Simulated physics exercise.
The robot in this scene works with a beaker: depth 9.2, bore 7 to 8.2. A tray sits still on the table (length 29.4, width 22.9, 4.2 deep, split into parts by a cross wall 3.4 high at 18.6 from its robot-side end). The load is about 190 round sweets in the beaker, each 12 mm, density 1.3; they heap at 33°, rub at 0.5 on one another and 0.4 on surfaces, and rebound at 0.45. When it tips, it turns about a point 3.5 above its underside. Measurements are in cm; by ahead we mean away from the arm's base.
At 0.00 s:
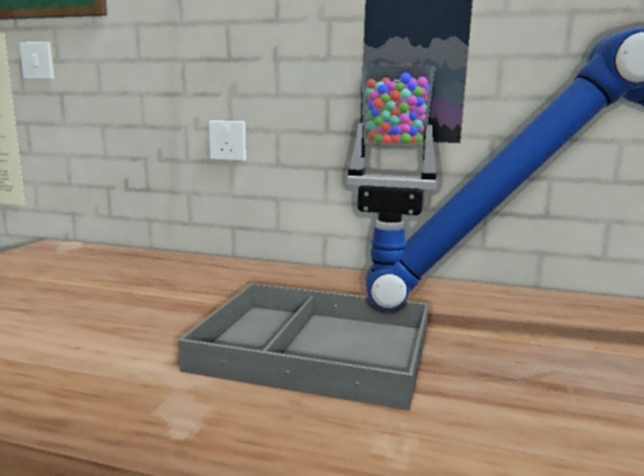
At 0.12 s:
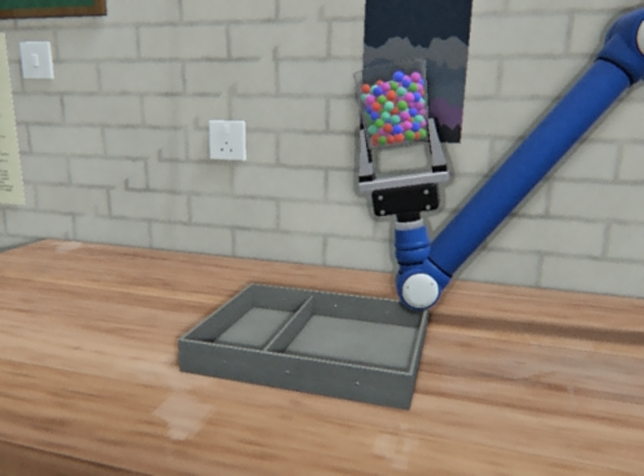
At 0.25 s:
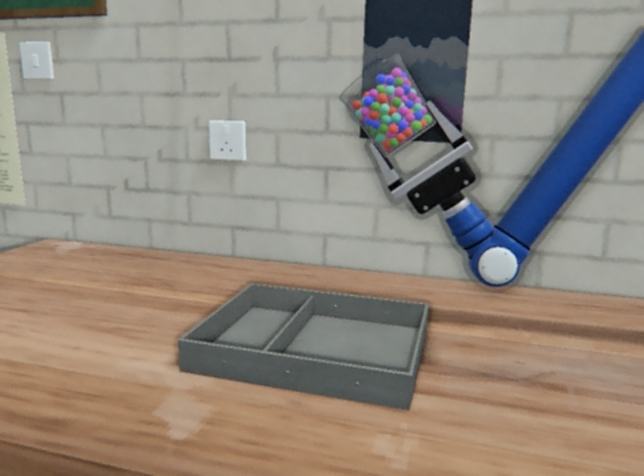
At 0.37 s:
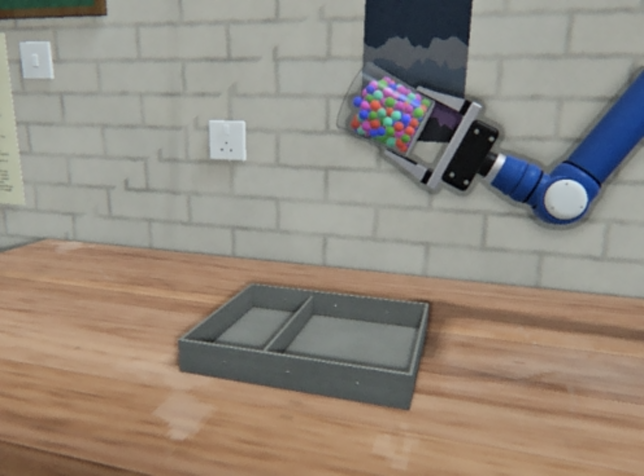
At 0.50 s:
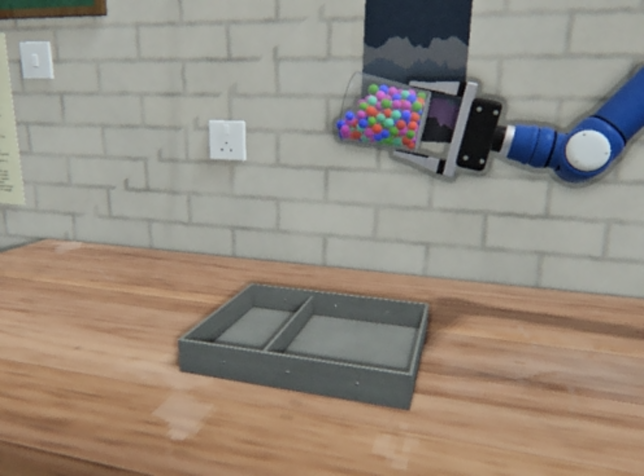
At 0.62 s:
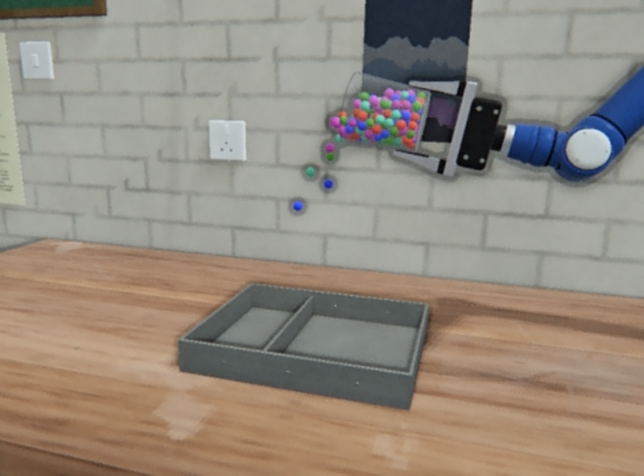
Blue robot arm tilting a clear beaker of colourful round sweets leftward above a divided grey tray, a few sweets dropping out.
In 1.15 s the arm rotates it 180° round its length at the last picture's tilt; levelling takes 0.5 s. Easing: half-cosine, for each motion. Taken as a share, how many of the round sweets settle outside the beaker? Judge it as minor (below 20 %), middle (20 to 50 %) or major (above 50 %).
Middle.
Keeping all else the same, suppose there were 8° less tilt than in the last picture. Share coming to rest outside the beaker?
Then about 15 per cent.
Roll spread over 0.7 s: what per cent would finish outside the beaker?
In that case around 30 percent.
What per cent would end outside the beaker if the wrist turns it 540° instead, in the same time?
In that case some 45 per cent.
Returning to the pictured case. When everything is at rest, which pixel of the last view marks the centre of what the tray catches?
Centre: Close to (309, 345).
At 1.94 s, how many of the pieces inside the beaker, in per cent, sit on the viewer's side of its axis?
Reading: Roughly 60 percent.
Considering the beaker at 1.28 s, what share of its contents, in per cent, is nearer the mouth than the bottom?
Near 40 percent is in the half by the mouth.
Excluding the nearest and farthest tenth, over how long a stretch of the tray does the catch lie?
20 cm.
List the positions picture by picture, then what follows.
In the first frame, beaker middle at (396, 108), upright; upper third of the load around (396, 92), from x 370 to 425, top at y 80; 186 in the beaker.
In the second frame, beaker middle at (394, 108), tipped 11°; upper third of the load around (395, 93), from x 365 to 420, top at y 75.
In the third frame, beaker middle at (390, 110), tipped 37°; upper third of the load around (391, 96), from x 355 to 425, top at y 75.
In the fourth frame, beaker middle at (388, 113), tipped 65°; upper third of the load around (388, 99), from x 355 to 425, top at y 85.
In the fifth frame, beaker middle at (387, 115), tipped 80°; upper third of the load around (392, 105), from x 340 to 420, top at y 90.
In the sixth frame, beaker middle at (387, 115), tipped 80°; upper third of the load around (396, 107), from x 300 to 420, top at y 95; 180 in the beaker, 6 in flight or on a rim.
By 1.28 s, tipped 80°, highest piece 36 above the table; 155 in the beaker, 17 in the robot-side part, 5 in the far-side part, 9 in flight or on a rim.
By 1.94 s, tipped 59°, highest piece 35 above the table; 125 in the beaker, 45 in the robot-side part, 13 in the far-side part, 3 in flight or on a rim.
By 2.47 s, upright, highest piece 38 above the table; 125 in the beaker, 46 in the robot-side part, 15 in the far-side part.
By 3.17 s, upright, highest piece 37 above the table; 125 in the beaker, 46 in the robot-side part, 15 in the far-side part.
Final count, 125 in the beaker, 46 in the robot-side part, 15 in the far-side part. That is 33 % outside the beaker.
